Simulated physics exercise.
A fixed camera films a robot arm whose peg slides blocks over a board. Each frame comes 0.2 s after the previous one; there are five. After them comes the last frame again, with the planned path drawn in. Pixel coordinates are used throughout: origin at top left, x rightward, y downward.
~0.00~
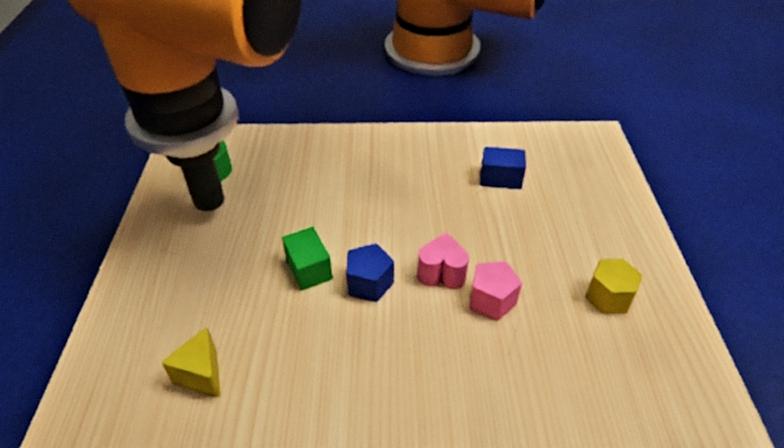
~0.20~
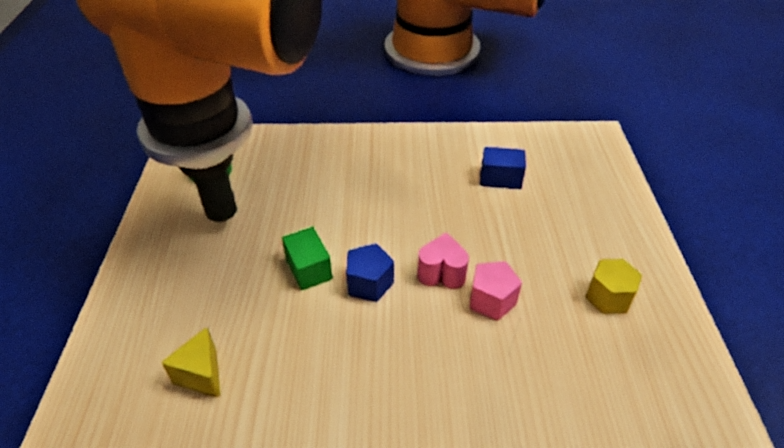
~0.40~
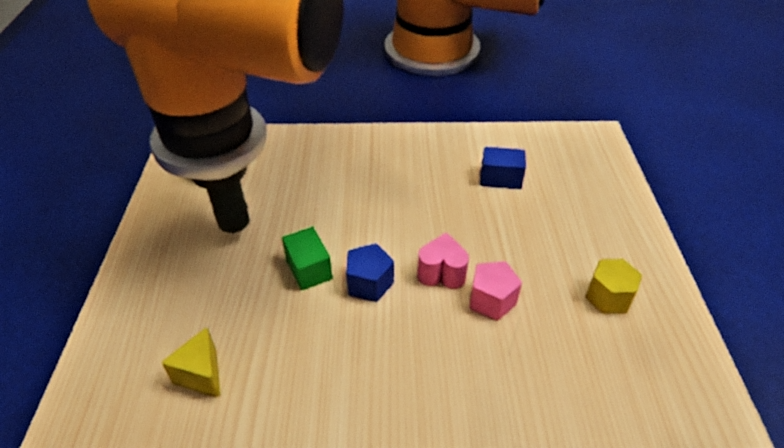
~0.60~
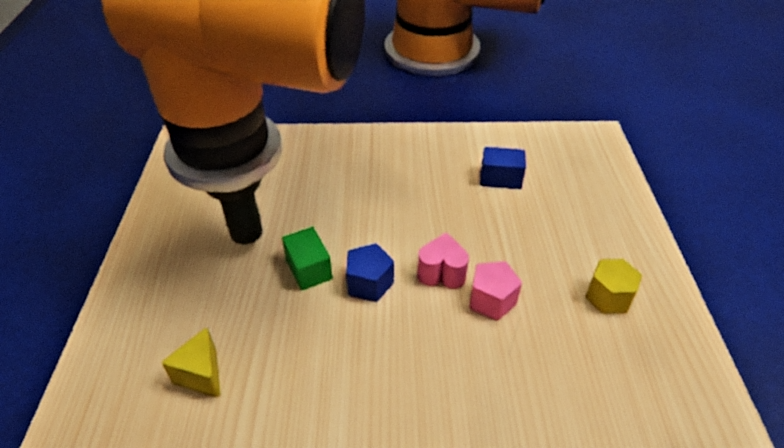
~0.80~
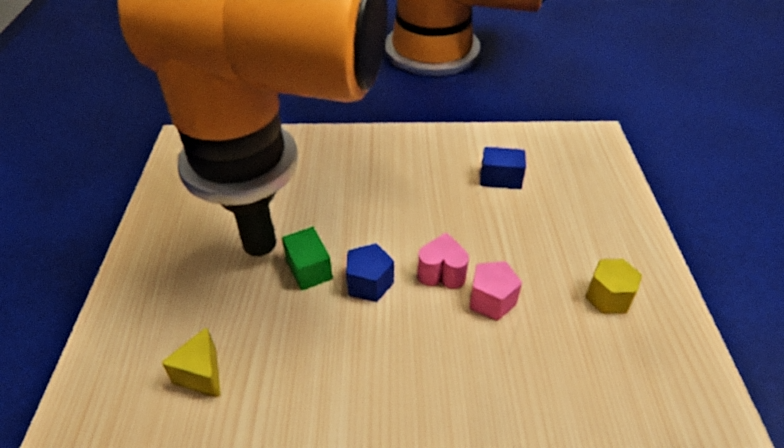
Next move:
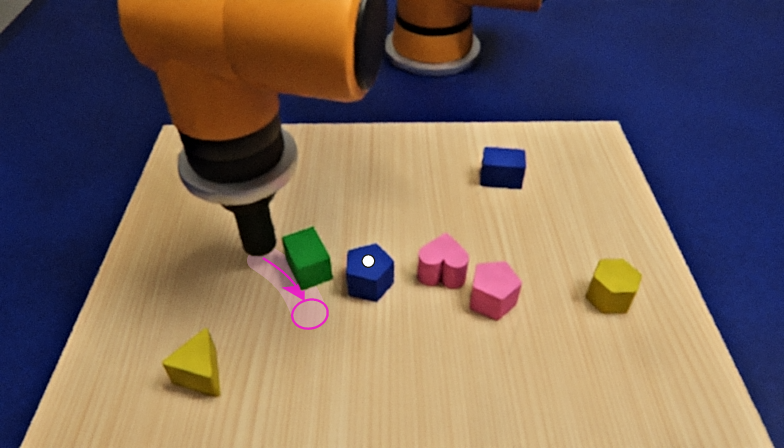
At the start, an orange robot arm holds a dark peg over the upper left of a wooden board scattered with colored blocks. The arm moves the peg a short way right and toward the viewer, ending close beside the green block left of the blue pentagonal one, while the blocks stay still.
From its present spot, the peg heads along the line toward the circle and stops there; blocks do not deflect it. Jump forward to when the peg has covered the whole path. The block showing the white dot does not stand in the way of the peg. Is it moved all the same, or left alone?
It is still on its spot.
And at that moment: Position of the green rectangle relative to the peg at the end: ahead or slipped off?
Slid away.
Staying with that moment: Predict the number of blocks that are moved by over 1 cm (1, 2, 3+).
When the path ends, I think you'll find one block out of place by more than 1 cm.
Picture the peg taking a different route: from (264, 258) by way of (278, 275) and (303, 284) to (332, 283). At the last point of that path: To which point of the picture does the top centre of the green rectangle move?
It should be at about (348, 238).
Drawn move, from (264, 258) over (292, 281) to (310, 314); the dot is on the blue pentagonal block.
The first path, step by step. Halfway along, peg at (290, 268); green rectangle at (322, 249).
At the end, peg at (308, 301); green rectangle at (323, 249); blue pentagonal block still.
